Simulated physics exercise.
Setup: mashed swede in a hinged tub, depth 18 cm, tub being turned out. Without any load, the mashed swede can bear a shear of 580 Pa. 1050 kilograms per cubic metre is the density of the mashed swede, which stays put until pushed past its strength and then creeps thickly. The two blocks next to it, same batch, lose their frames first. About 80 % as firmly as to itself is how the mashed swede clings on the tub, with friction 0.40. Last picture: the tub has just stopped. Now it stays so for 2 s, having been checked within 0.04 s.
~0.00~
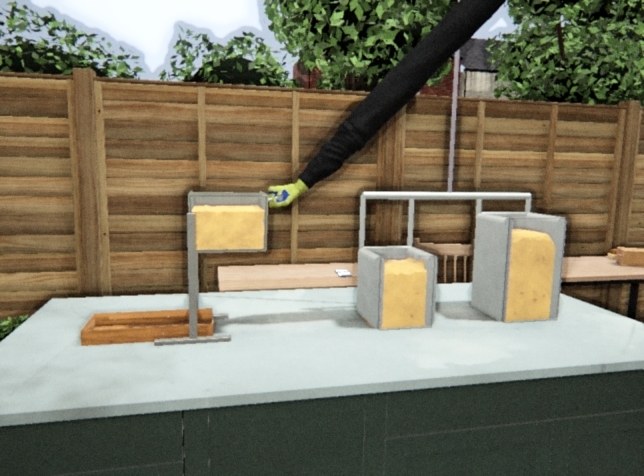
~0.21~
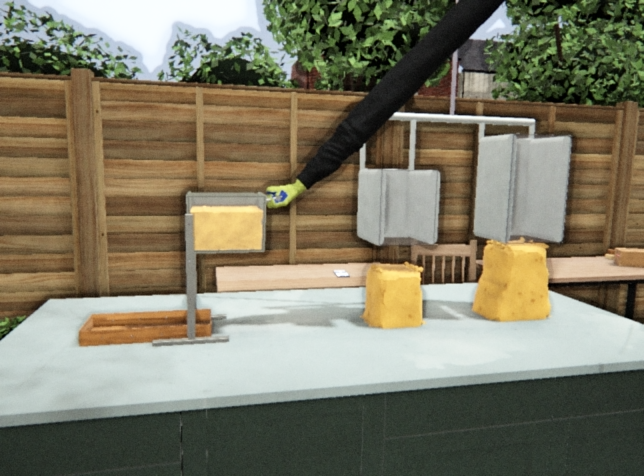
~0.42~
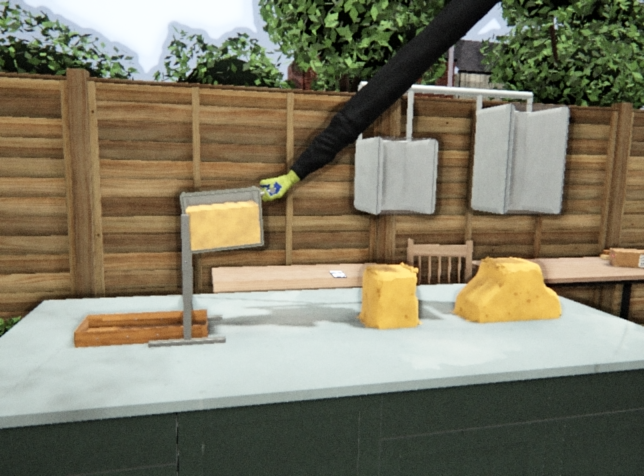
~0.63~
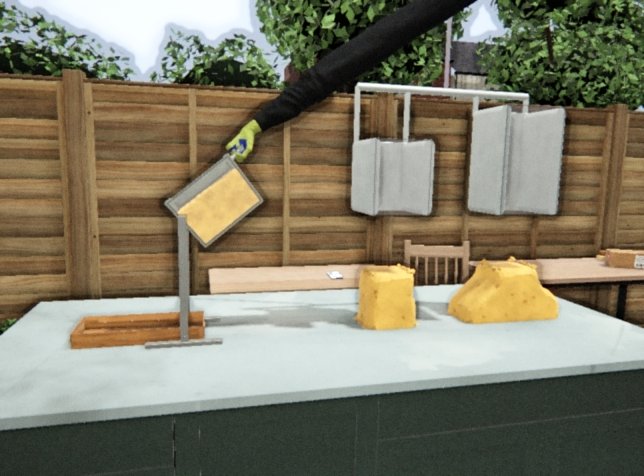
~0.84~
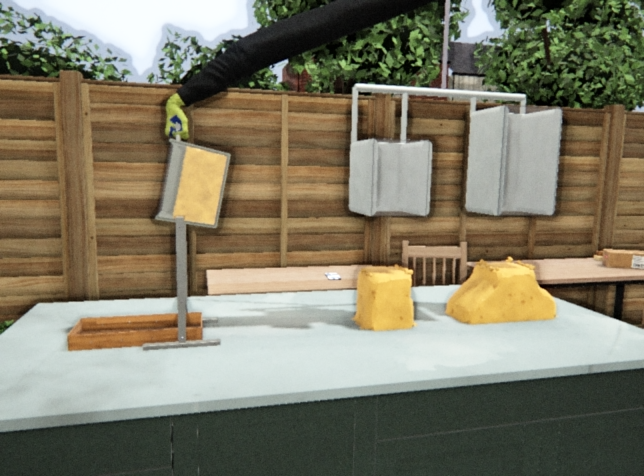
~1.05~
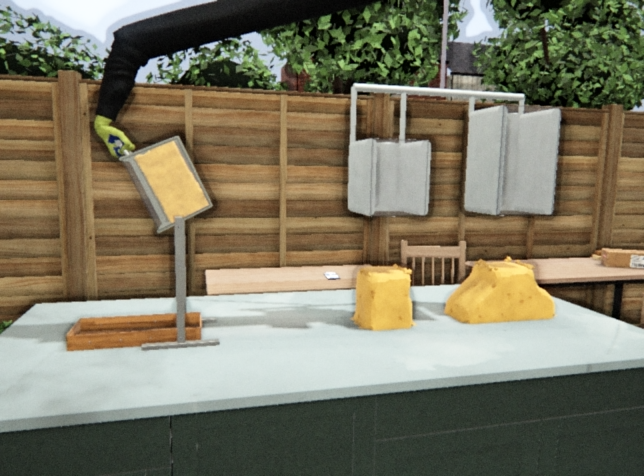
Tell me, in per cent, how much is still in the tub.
Something like 0 out of 100.
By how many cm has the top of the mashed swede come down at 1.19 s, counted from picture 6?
Roughly 8 cm.
By 1.19 s, the tub is at 115 degrees and holds 79 %.
By 1.36 s, the tub is at 115 degrees and holds 2 %.
By 1.53 s, the tub is at 115 degrees and holds 0 %.
By 1.70 s, the tub is at 115 degrees and holds 0 %.
By 3.05 s, at the end, the tub is at 115 degrees and holds 0 %.
